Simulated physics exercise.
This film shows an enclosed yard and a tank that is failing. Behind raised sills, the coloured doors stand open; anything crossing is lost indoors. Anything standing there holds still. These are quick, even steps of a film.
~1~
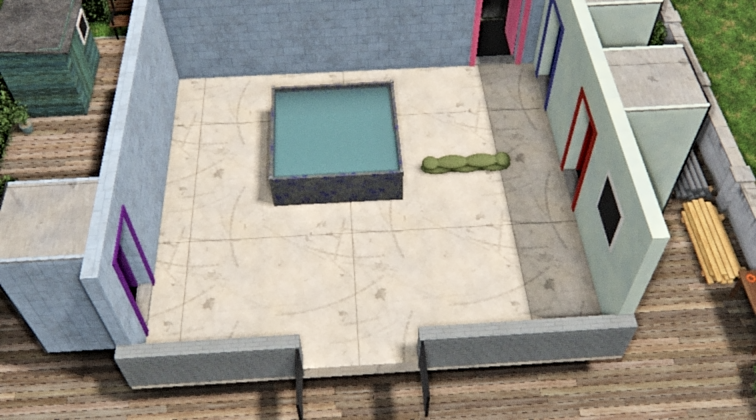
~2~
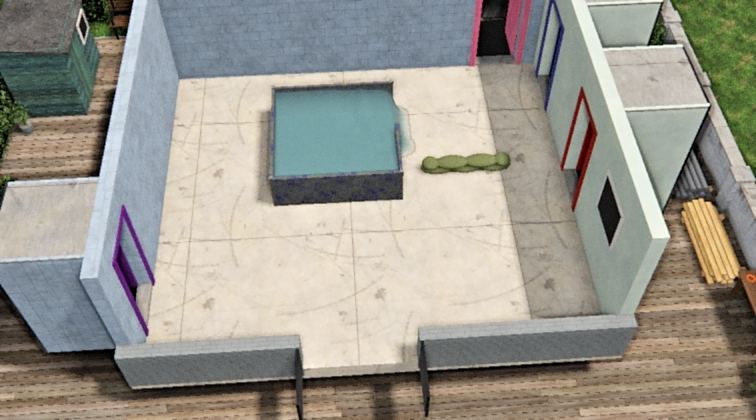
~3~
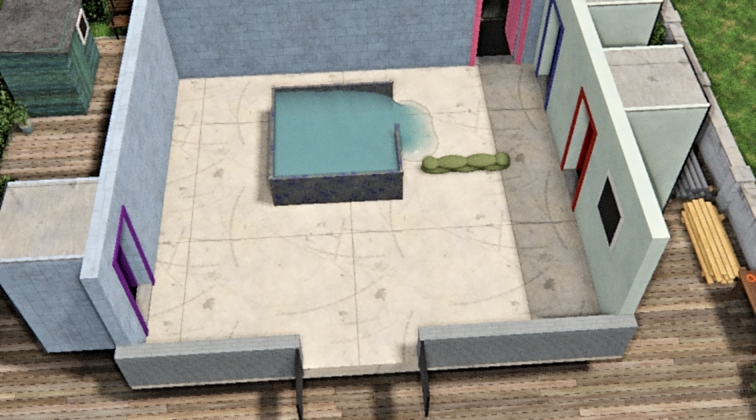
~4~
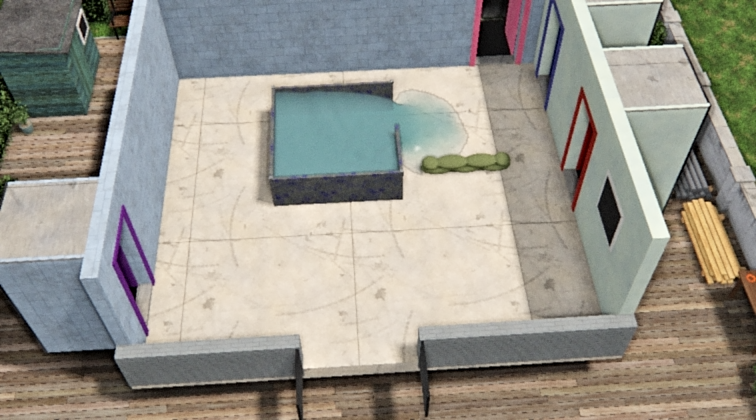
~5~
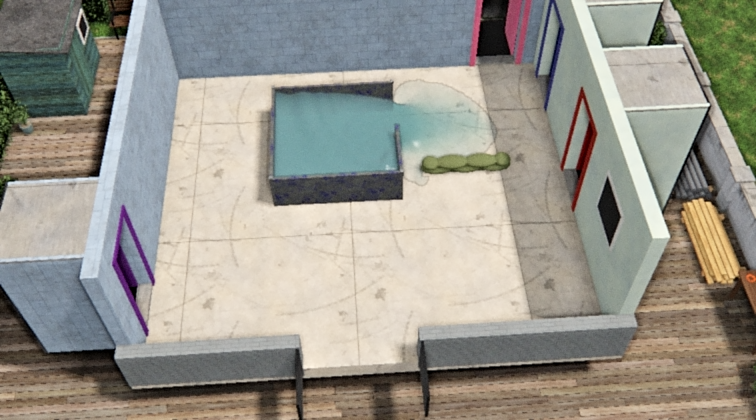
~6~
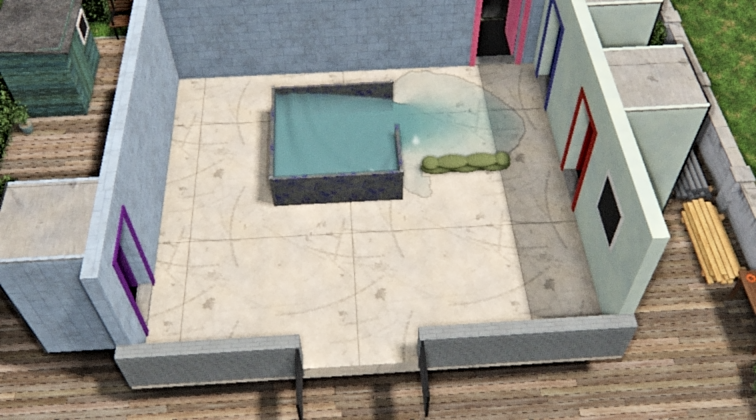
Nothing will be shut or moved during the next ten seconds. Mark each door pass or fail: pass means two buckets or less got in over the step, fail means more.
Red door - fail, pink door - fail, blue door - fail, purple door - pass.
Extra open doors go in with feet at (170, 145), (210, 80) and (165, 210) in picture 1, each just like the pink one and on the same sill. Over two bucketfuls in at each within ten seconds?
In order: Falls short, falls short, falls short.
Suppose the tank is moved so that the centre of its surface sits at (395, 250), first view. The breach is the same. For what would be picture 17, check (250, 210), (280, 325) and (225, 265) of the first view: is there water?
Log: No flood; no flood; no flood.
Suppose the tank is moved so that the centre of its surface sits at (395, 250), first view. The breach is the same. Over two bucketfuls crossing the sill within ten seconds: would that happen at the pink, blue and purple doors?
Lab note - pink door breaks the limit; blue door remains within bounds; purple door remains within bounds.
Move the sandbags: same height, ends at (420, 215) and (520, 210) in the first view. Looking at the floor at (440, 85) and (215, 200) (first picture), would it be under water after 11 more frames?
Point 1: Swamped; point 2: Not wet.
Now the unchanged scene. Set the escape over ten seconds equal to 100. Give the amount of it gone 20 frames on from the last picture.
I'd say about 40 per cent.
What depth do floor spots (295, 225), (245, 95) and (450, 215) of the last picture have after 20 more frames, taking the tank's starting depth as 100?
Roughly 0 per cent, 0 per cent and 0 per cent.
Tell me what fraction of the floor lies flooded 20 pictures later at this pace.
My estimate is close to 35 per cent.
A moment on, water covers 20 % of the floor; the red door not reached, the pink door wet at the sill, nothing in, the blue door over two buckets in, the purple door not reached.
Next, water covers 25 % of the floor; the red door under two buckets in, the pink door over two buckets in, the blue door far over two buckets in, the purple door not reached.
Then, water covers 35 % of the floor; the red door over two buckets in, the pink door far over two buckets in, the blue door far over two buckets in, the purple door not reached.
Later, water covers 45 % of the floor; the red door over two buckets in, the pink door far over two buckets in, the blue door far over two buckets in, the purple door not reached.
In the end, water covers 80 % of the floor; the red door over two buckets in, the pink door far over two buckets in, the blue door far over two buckets in, the purple door not reached.
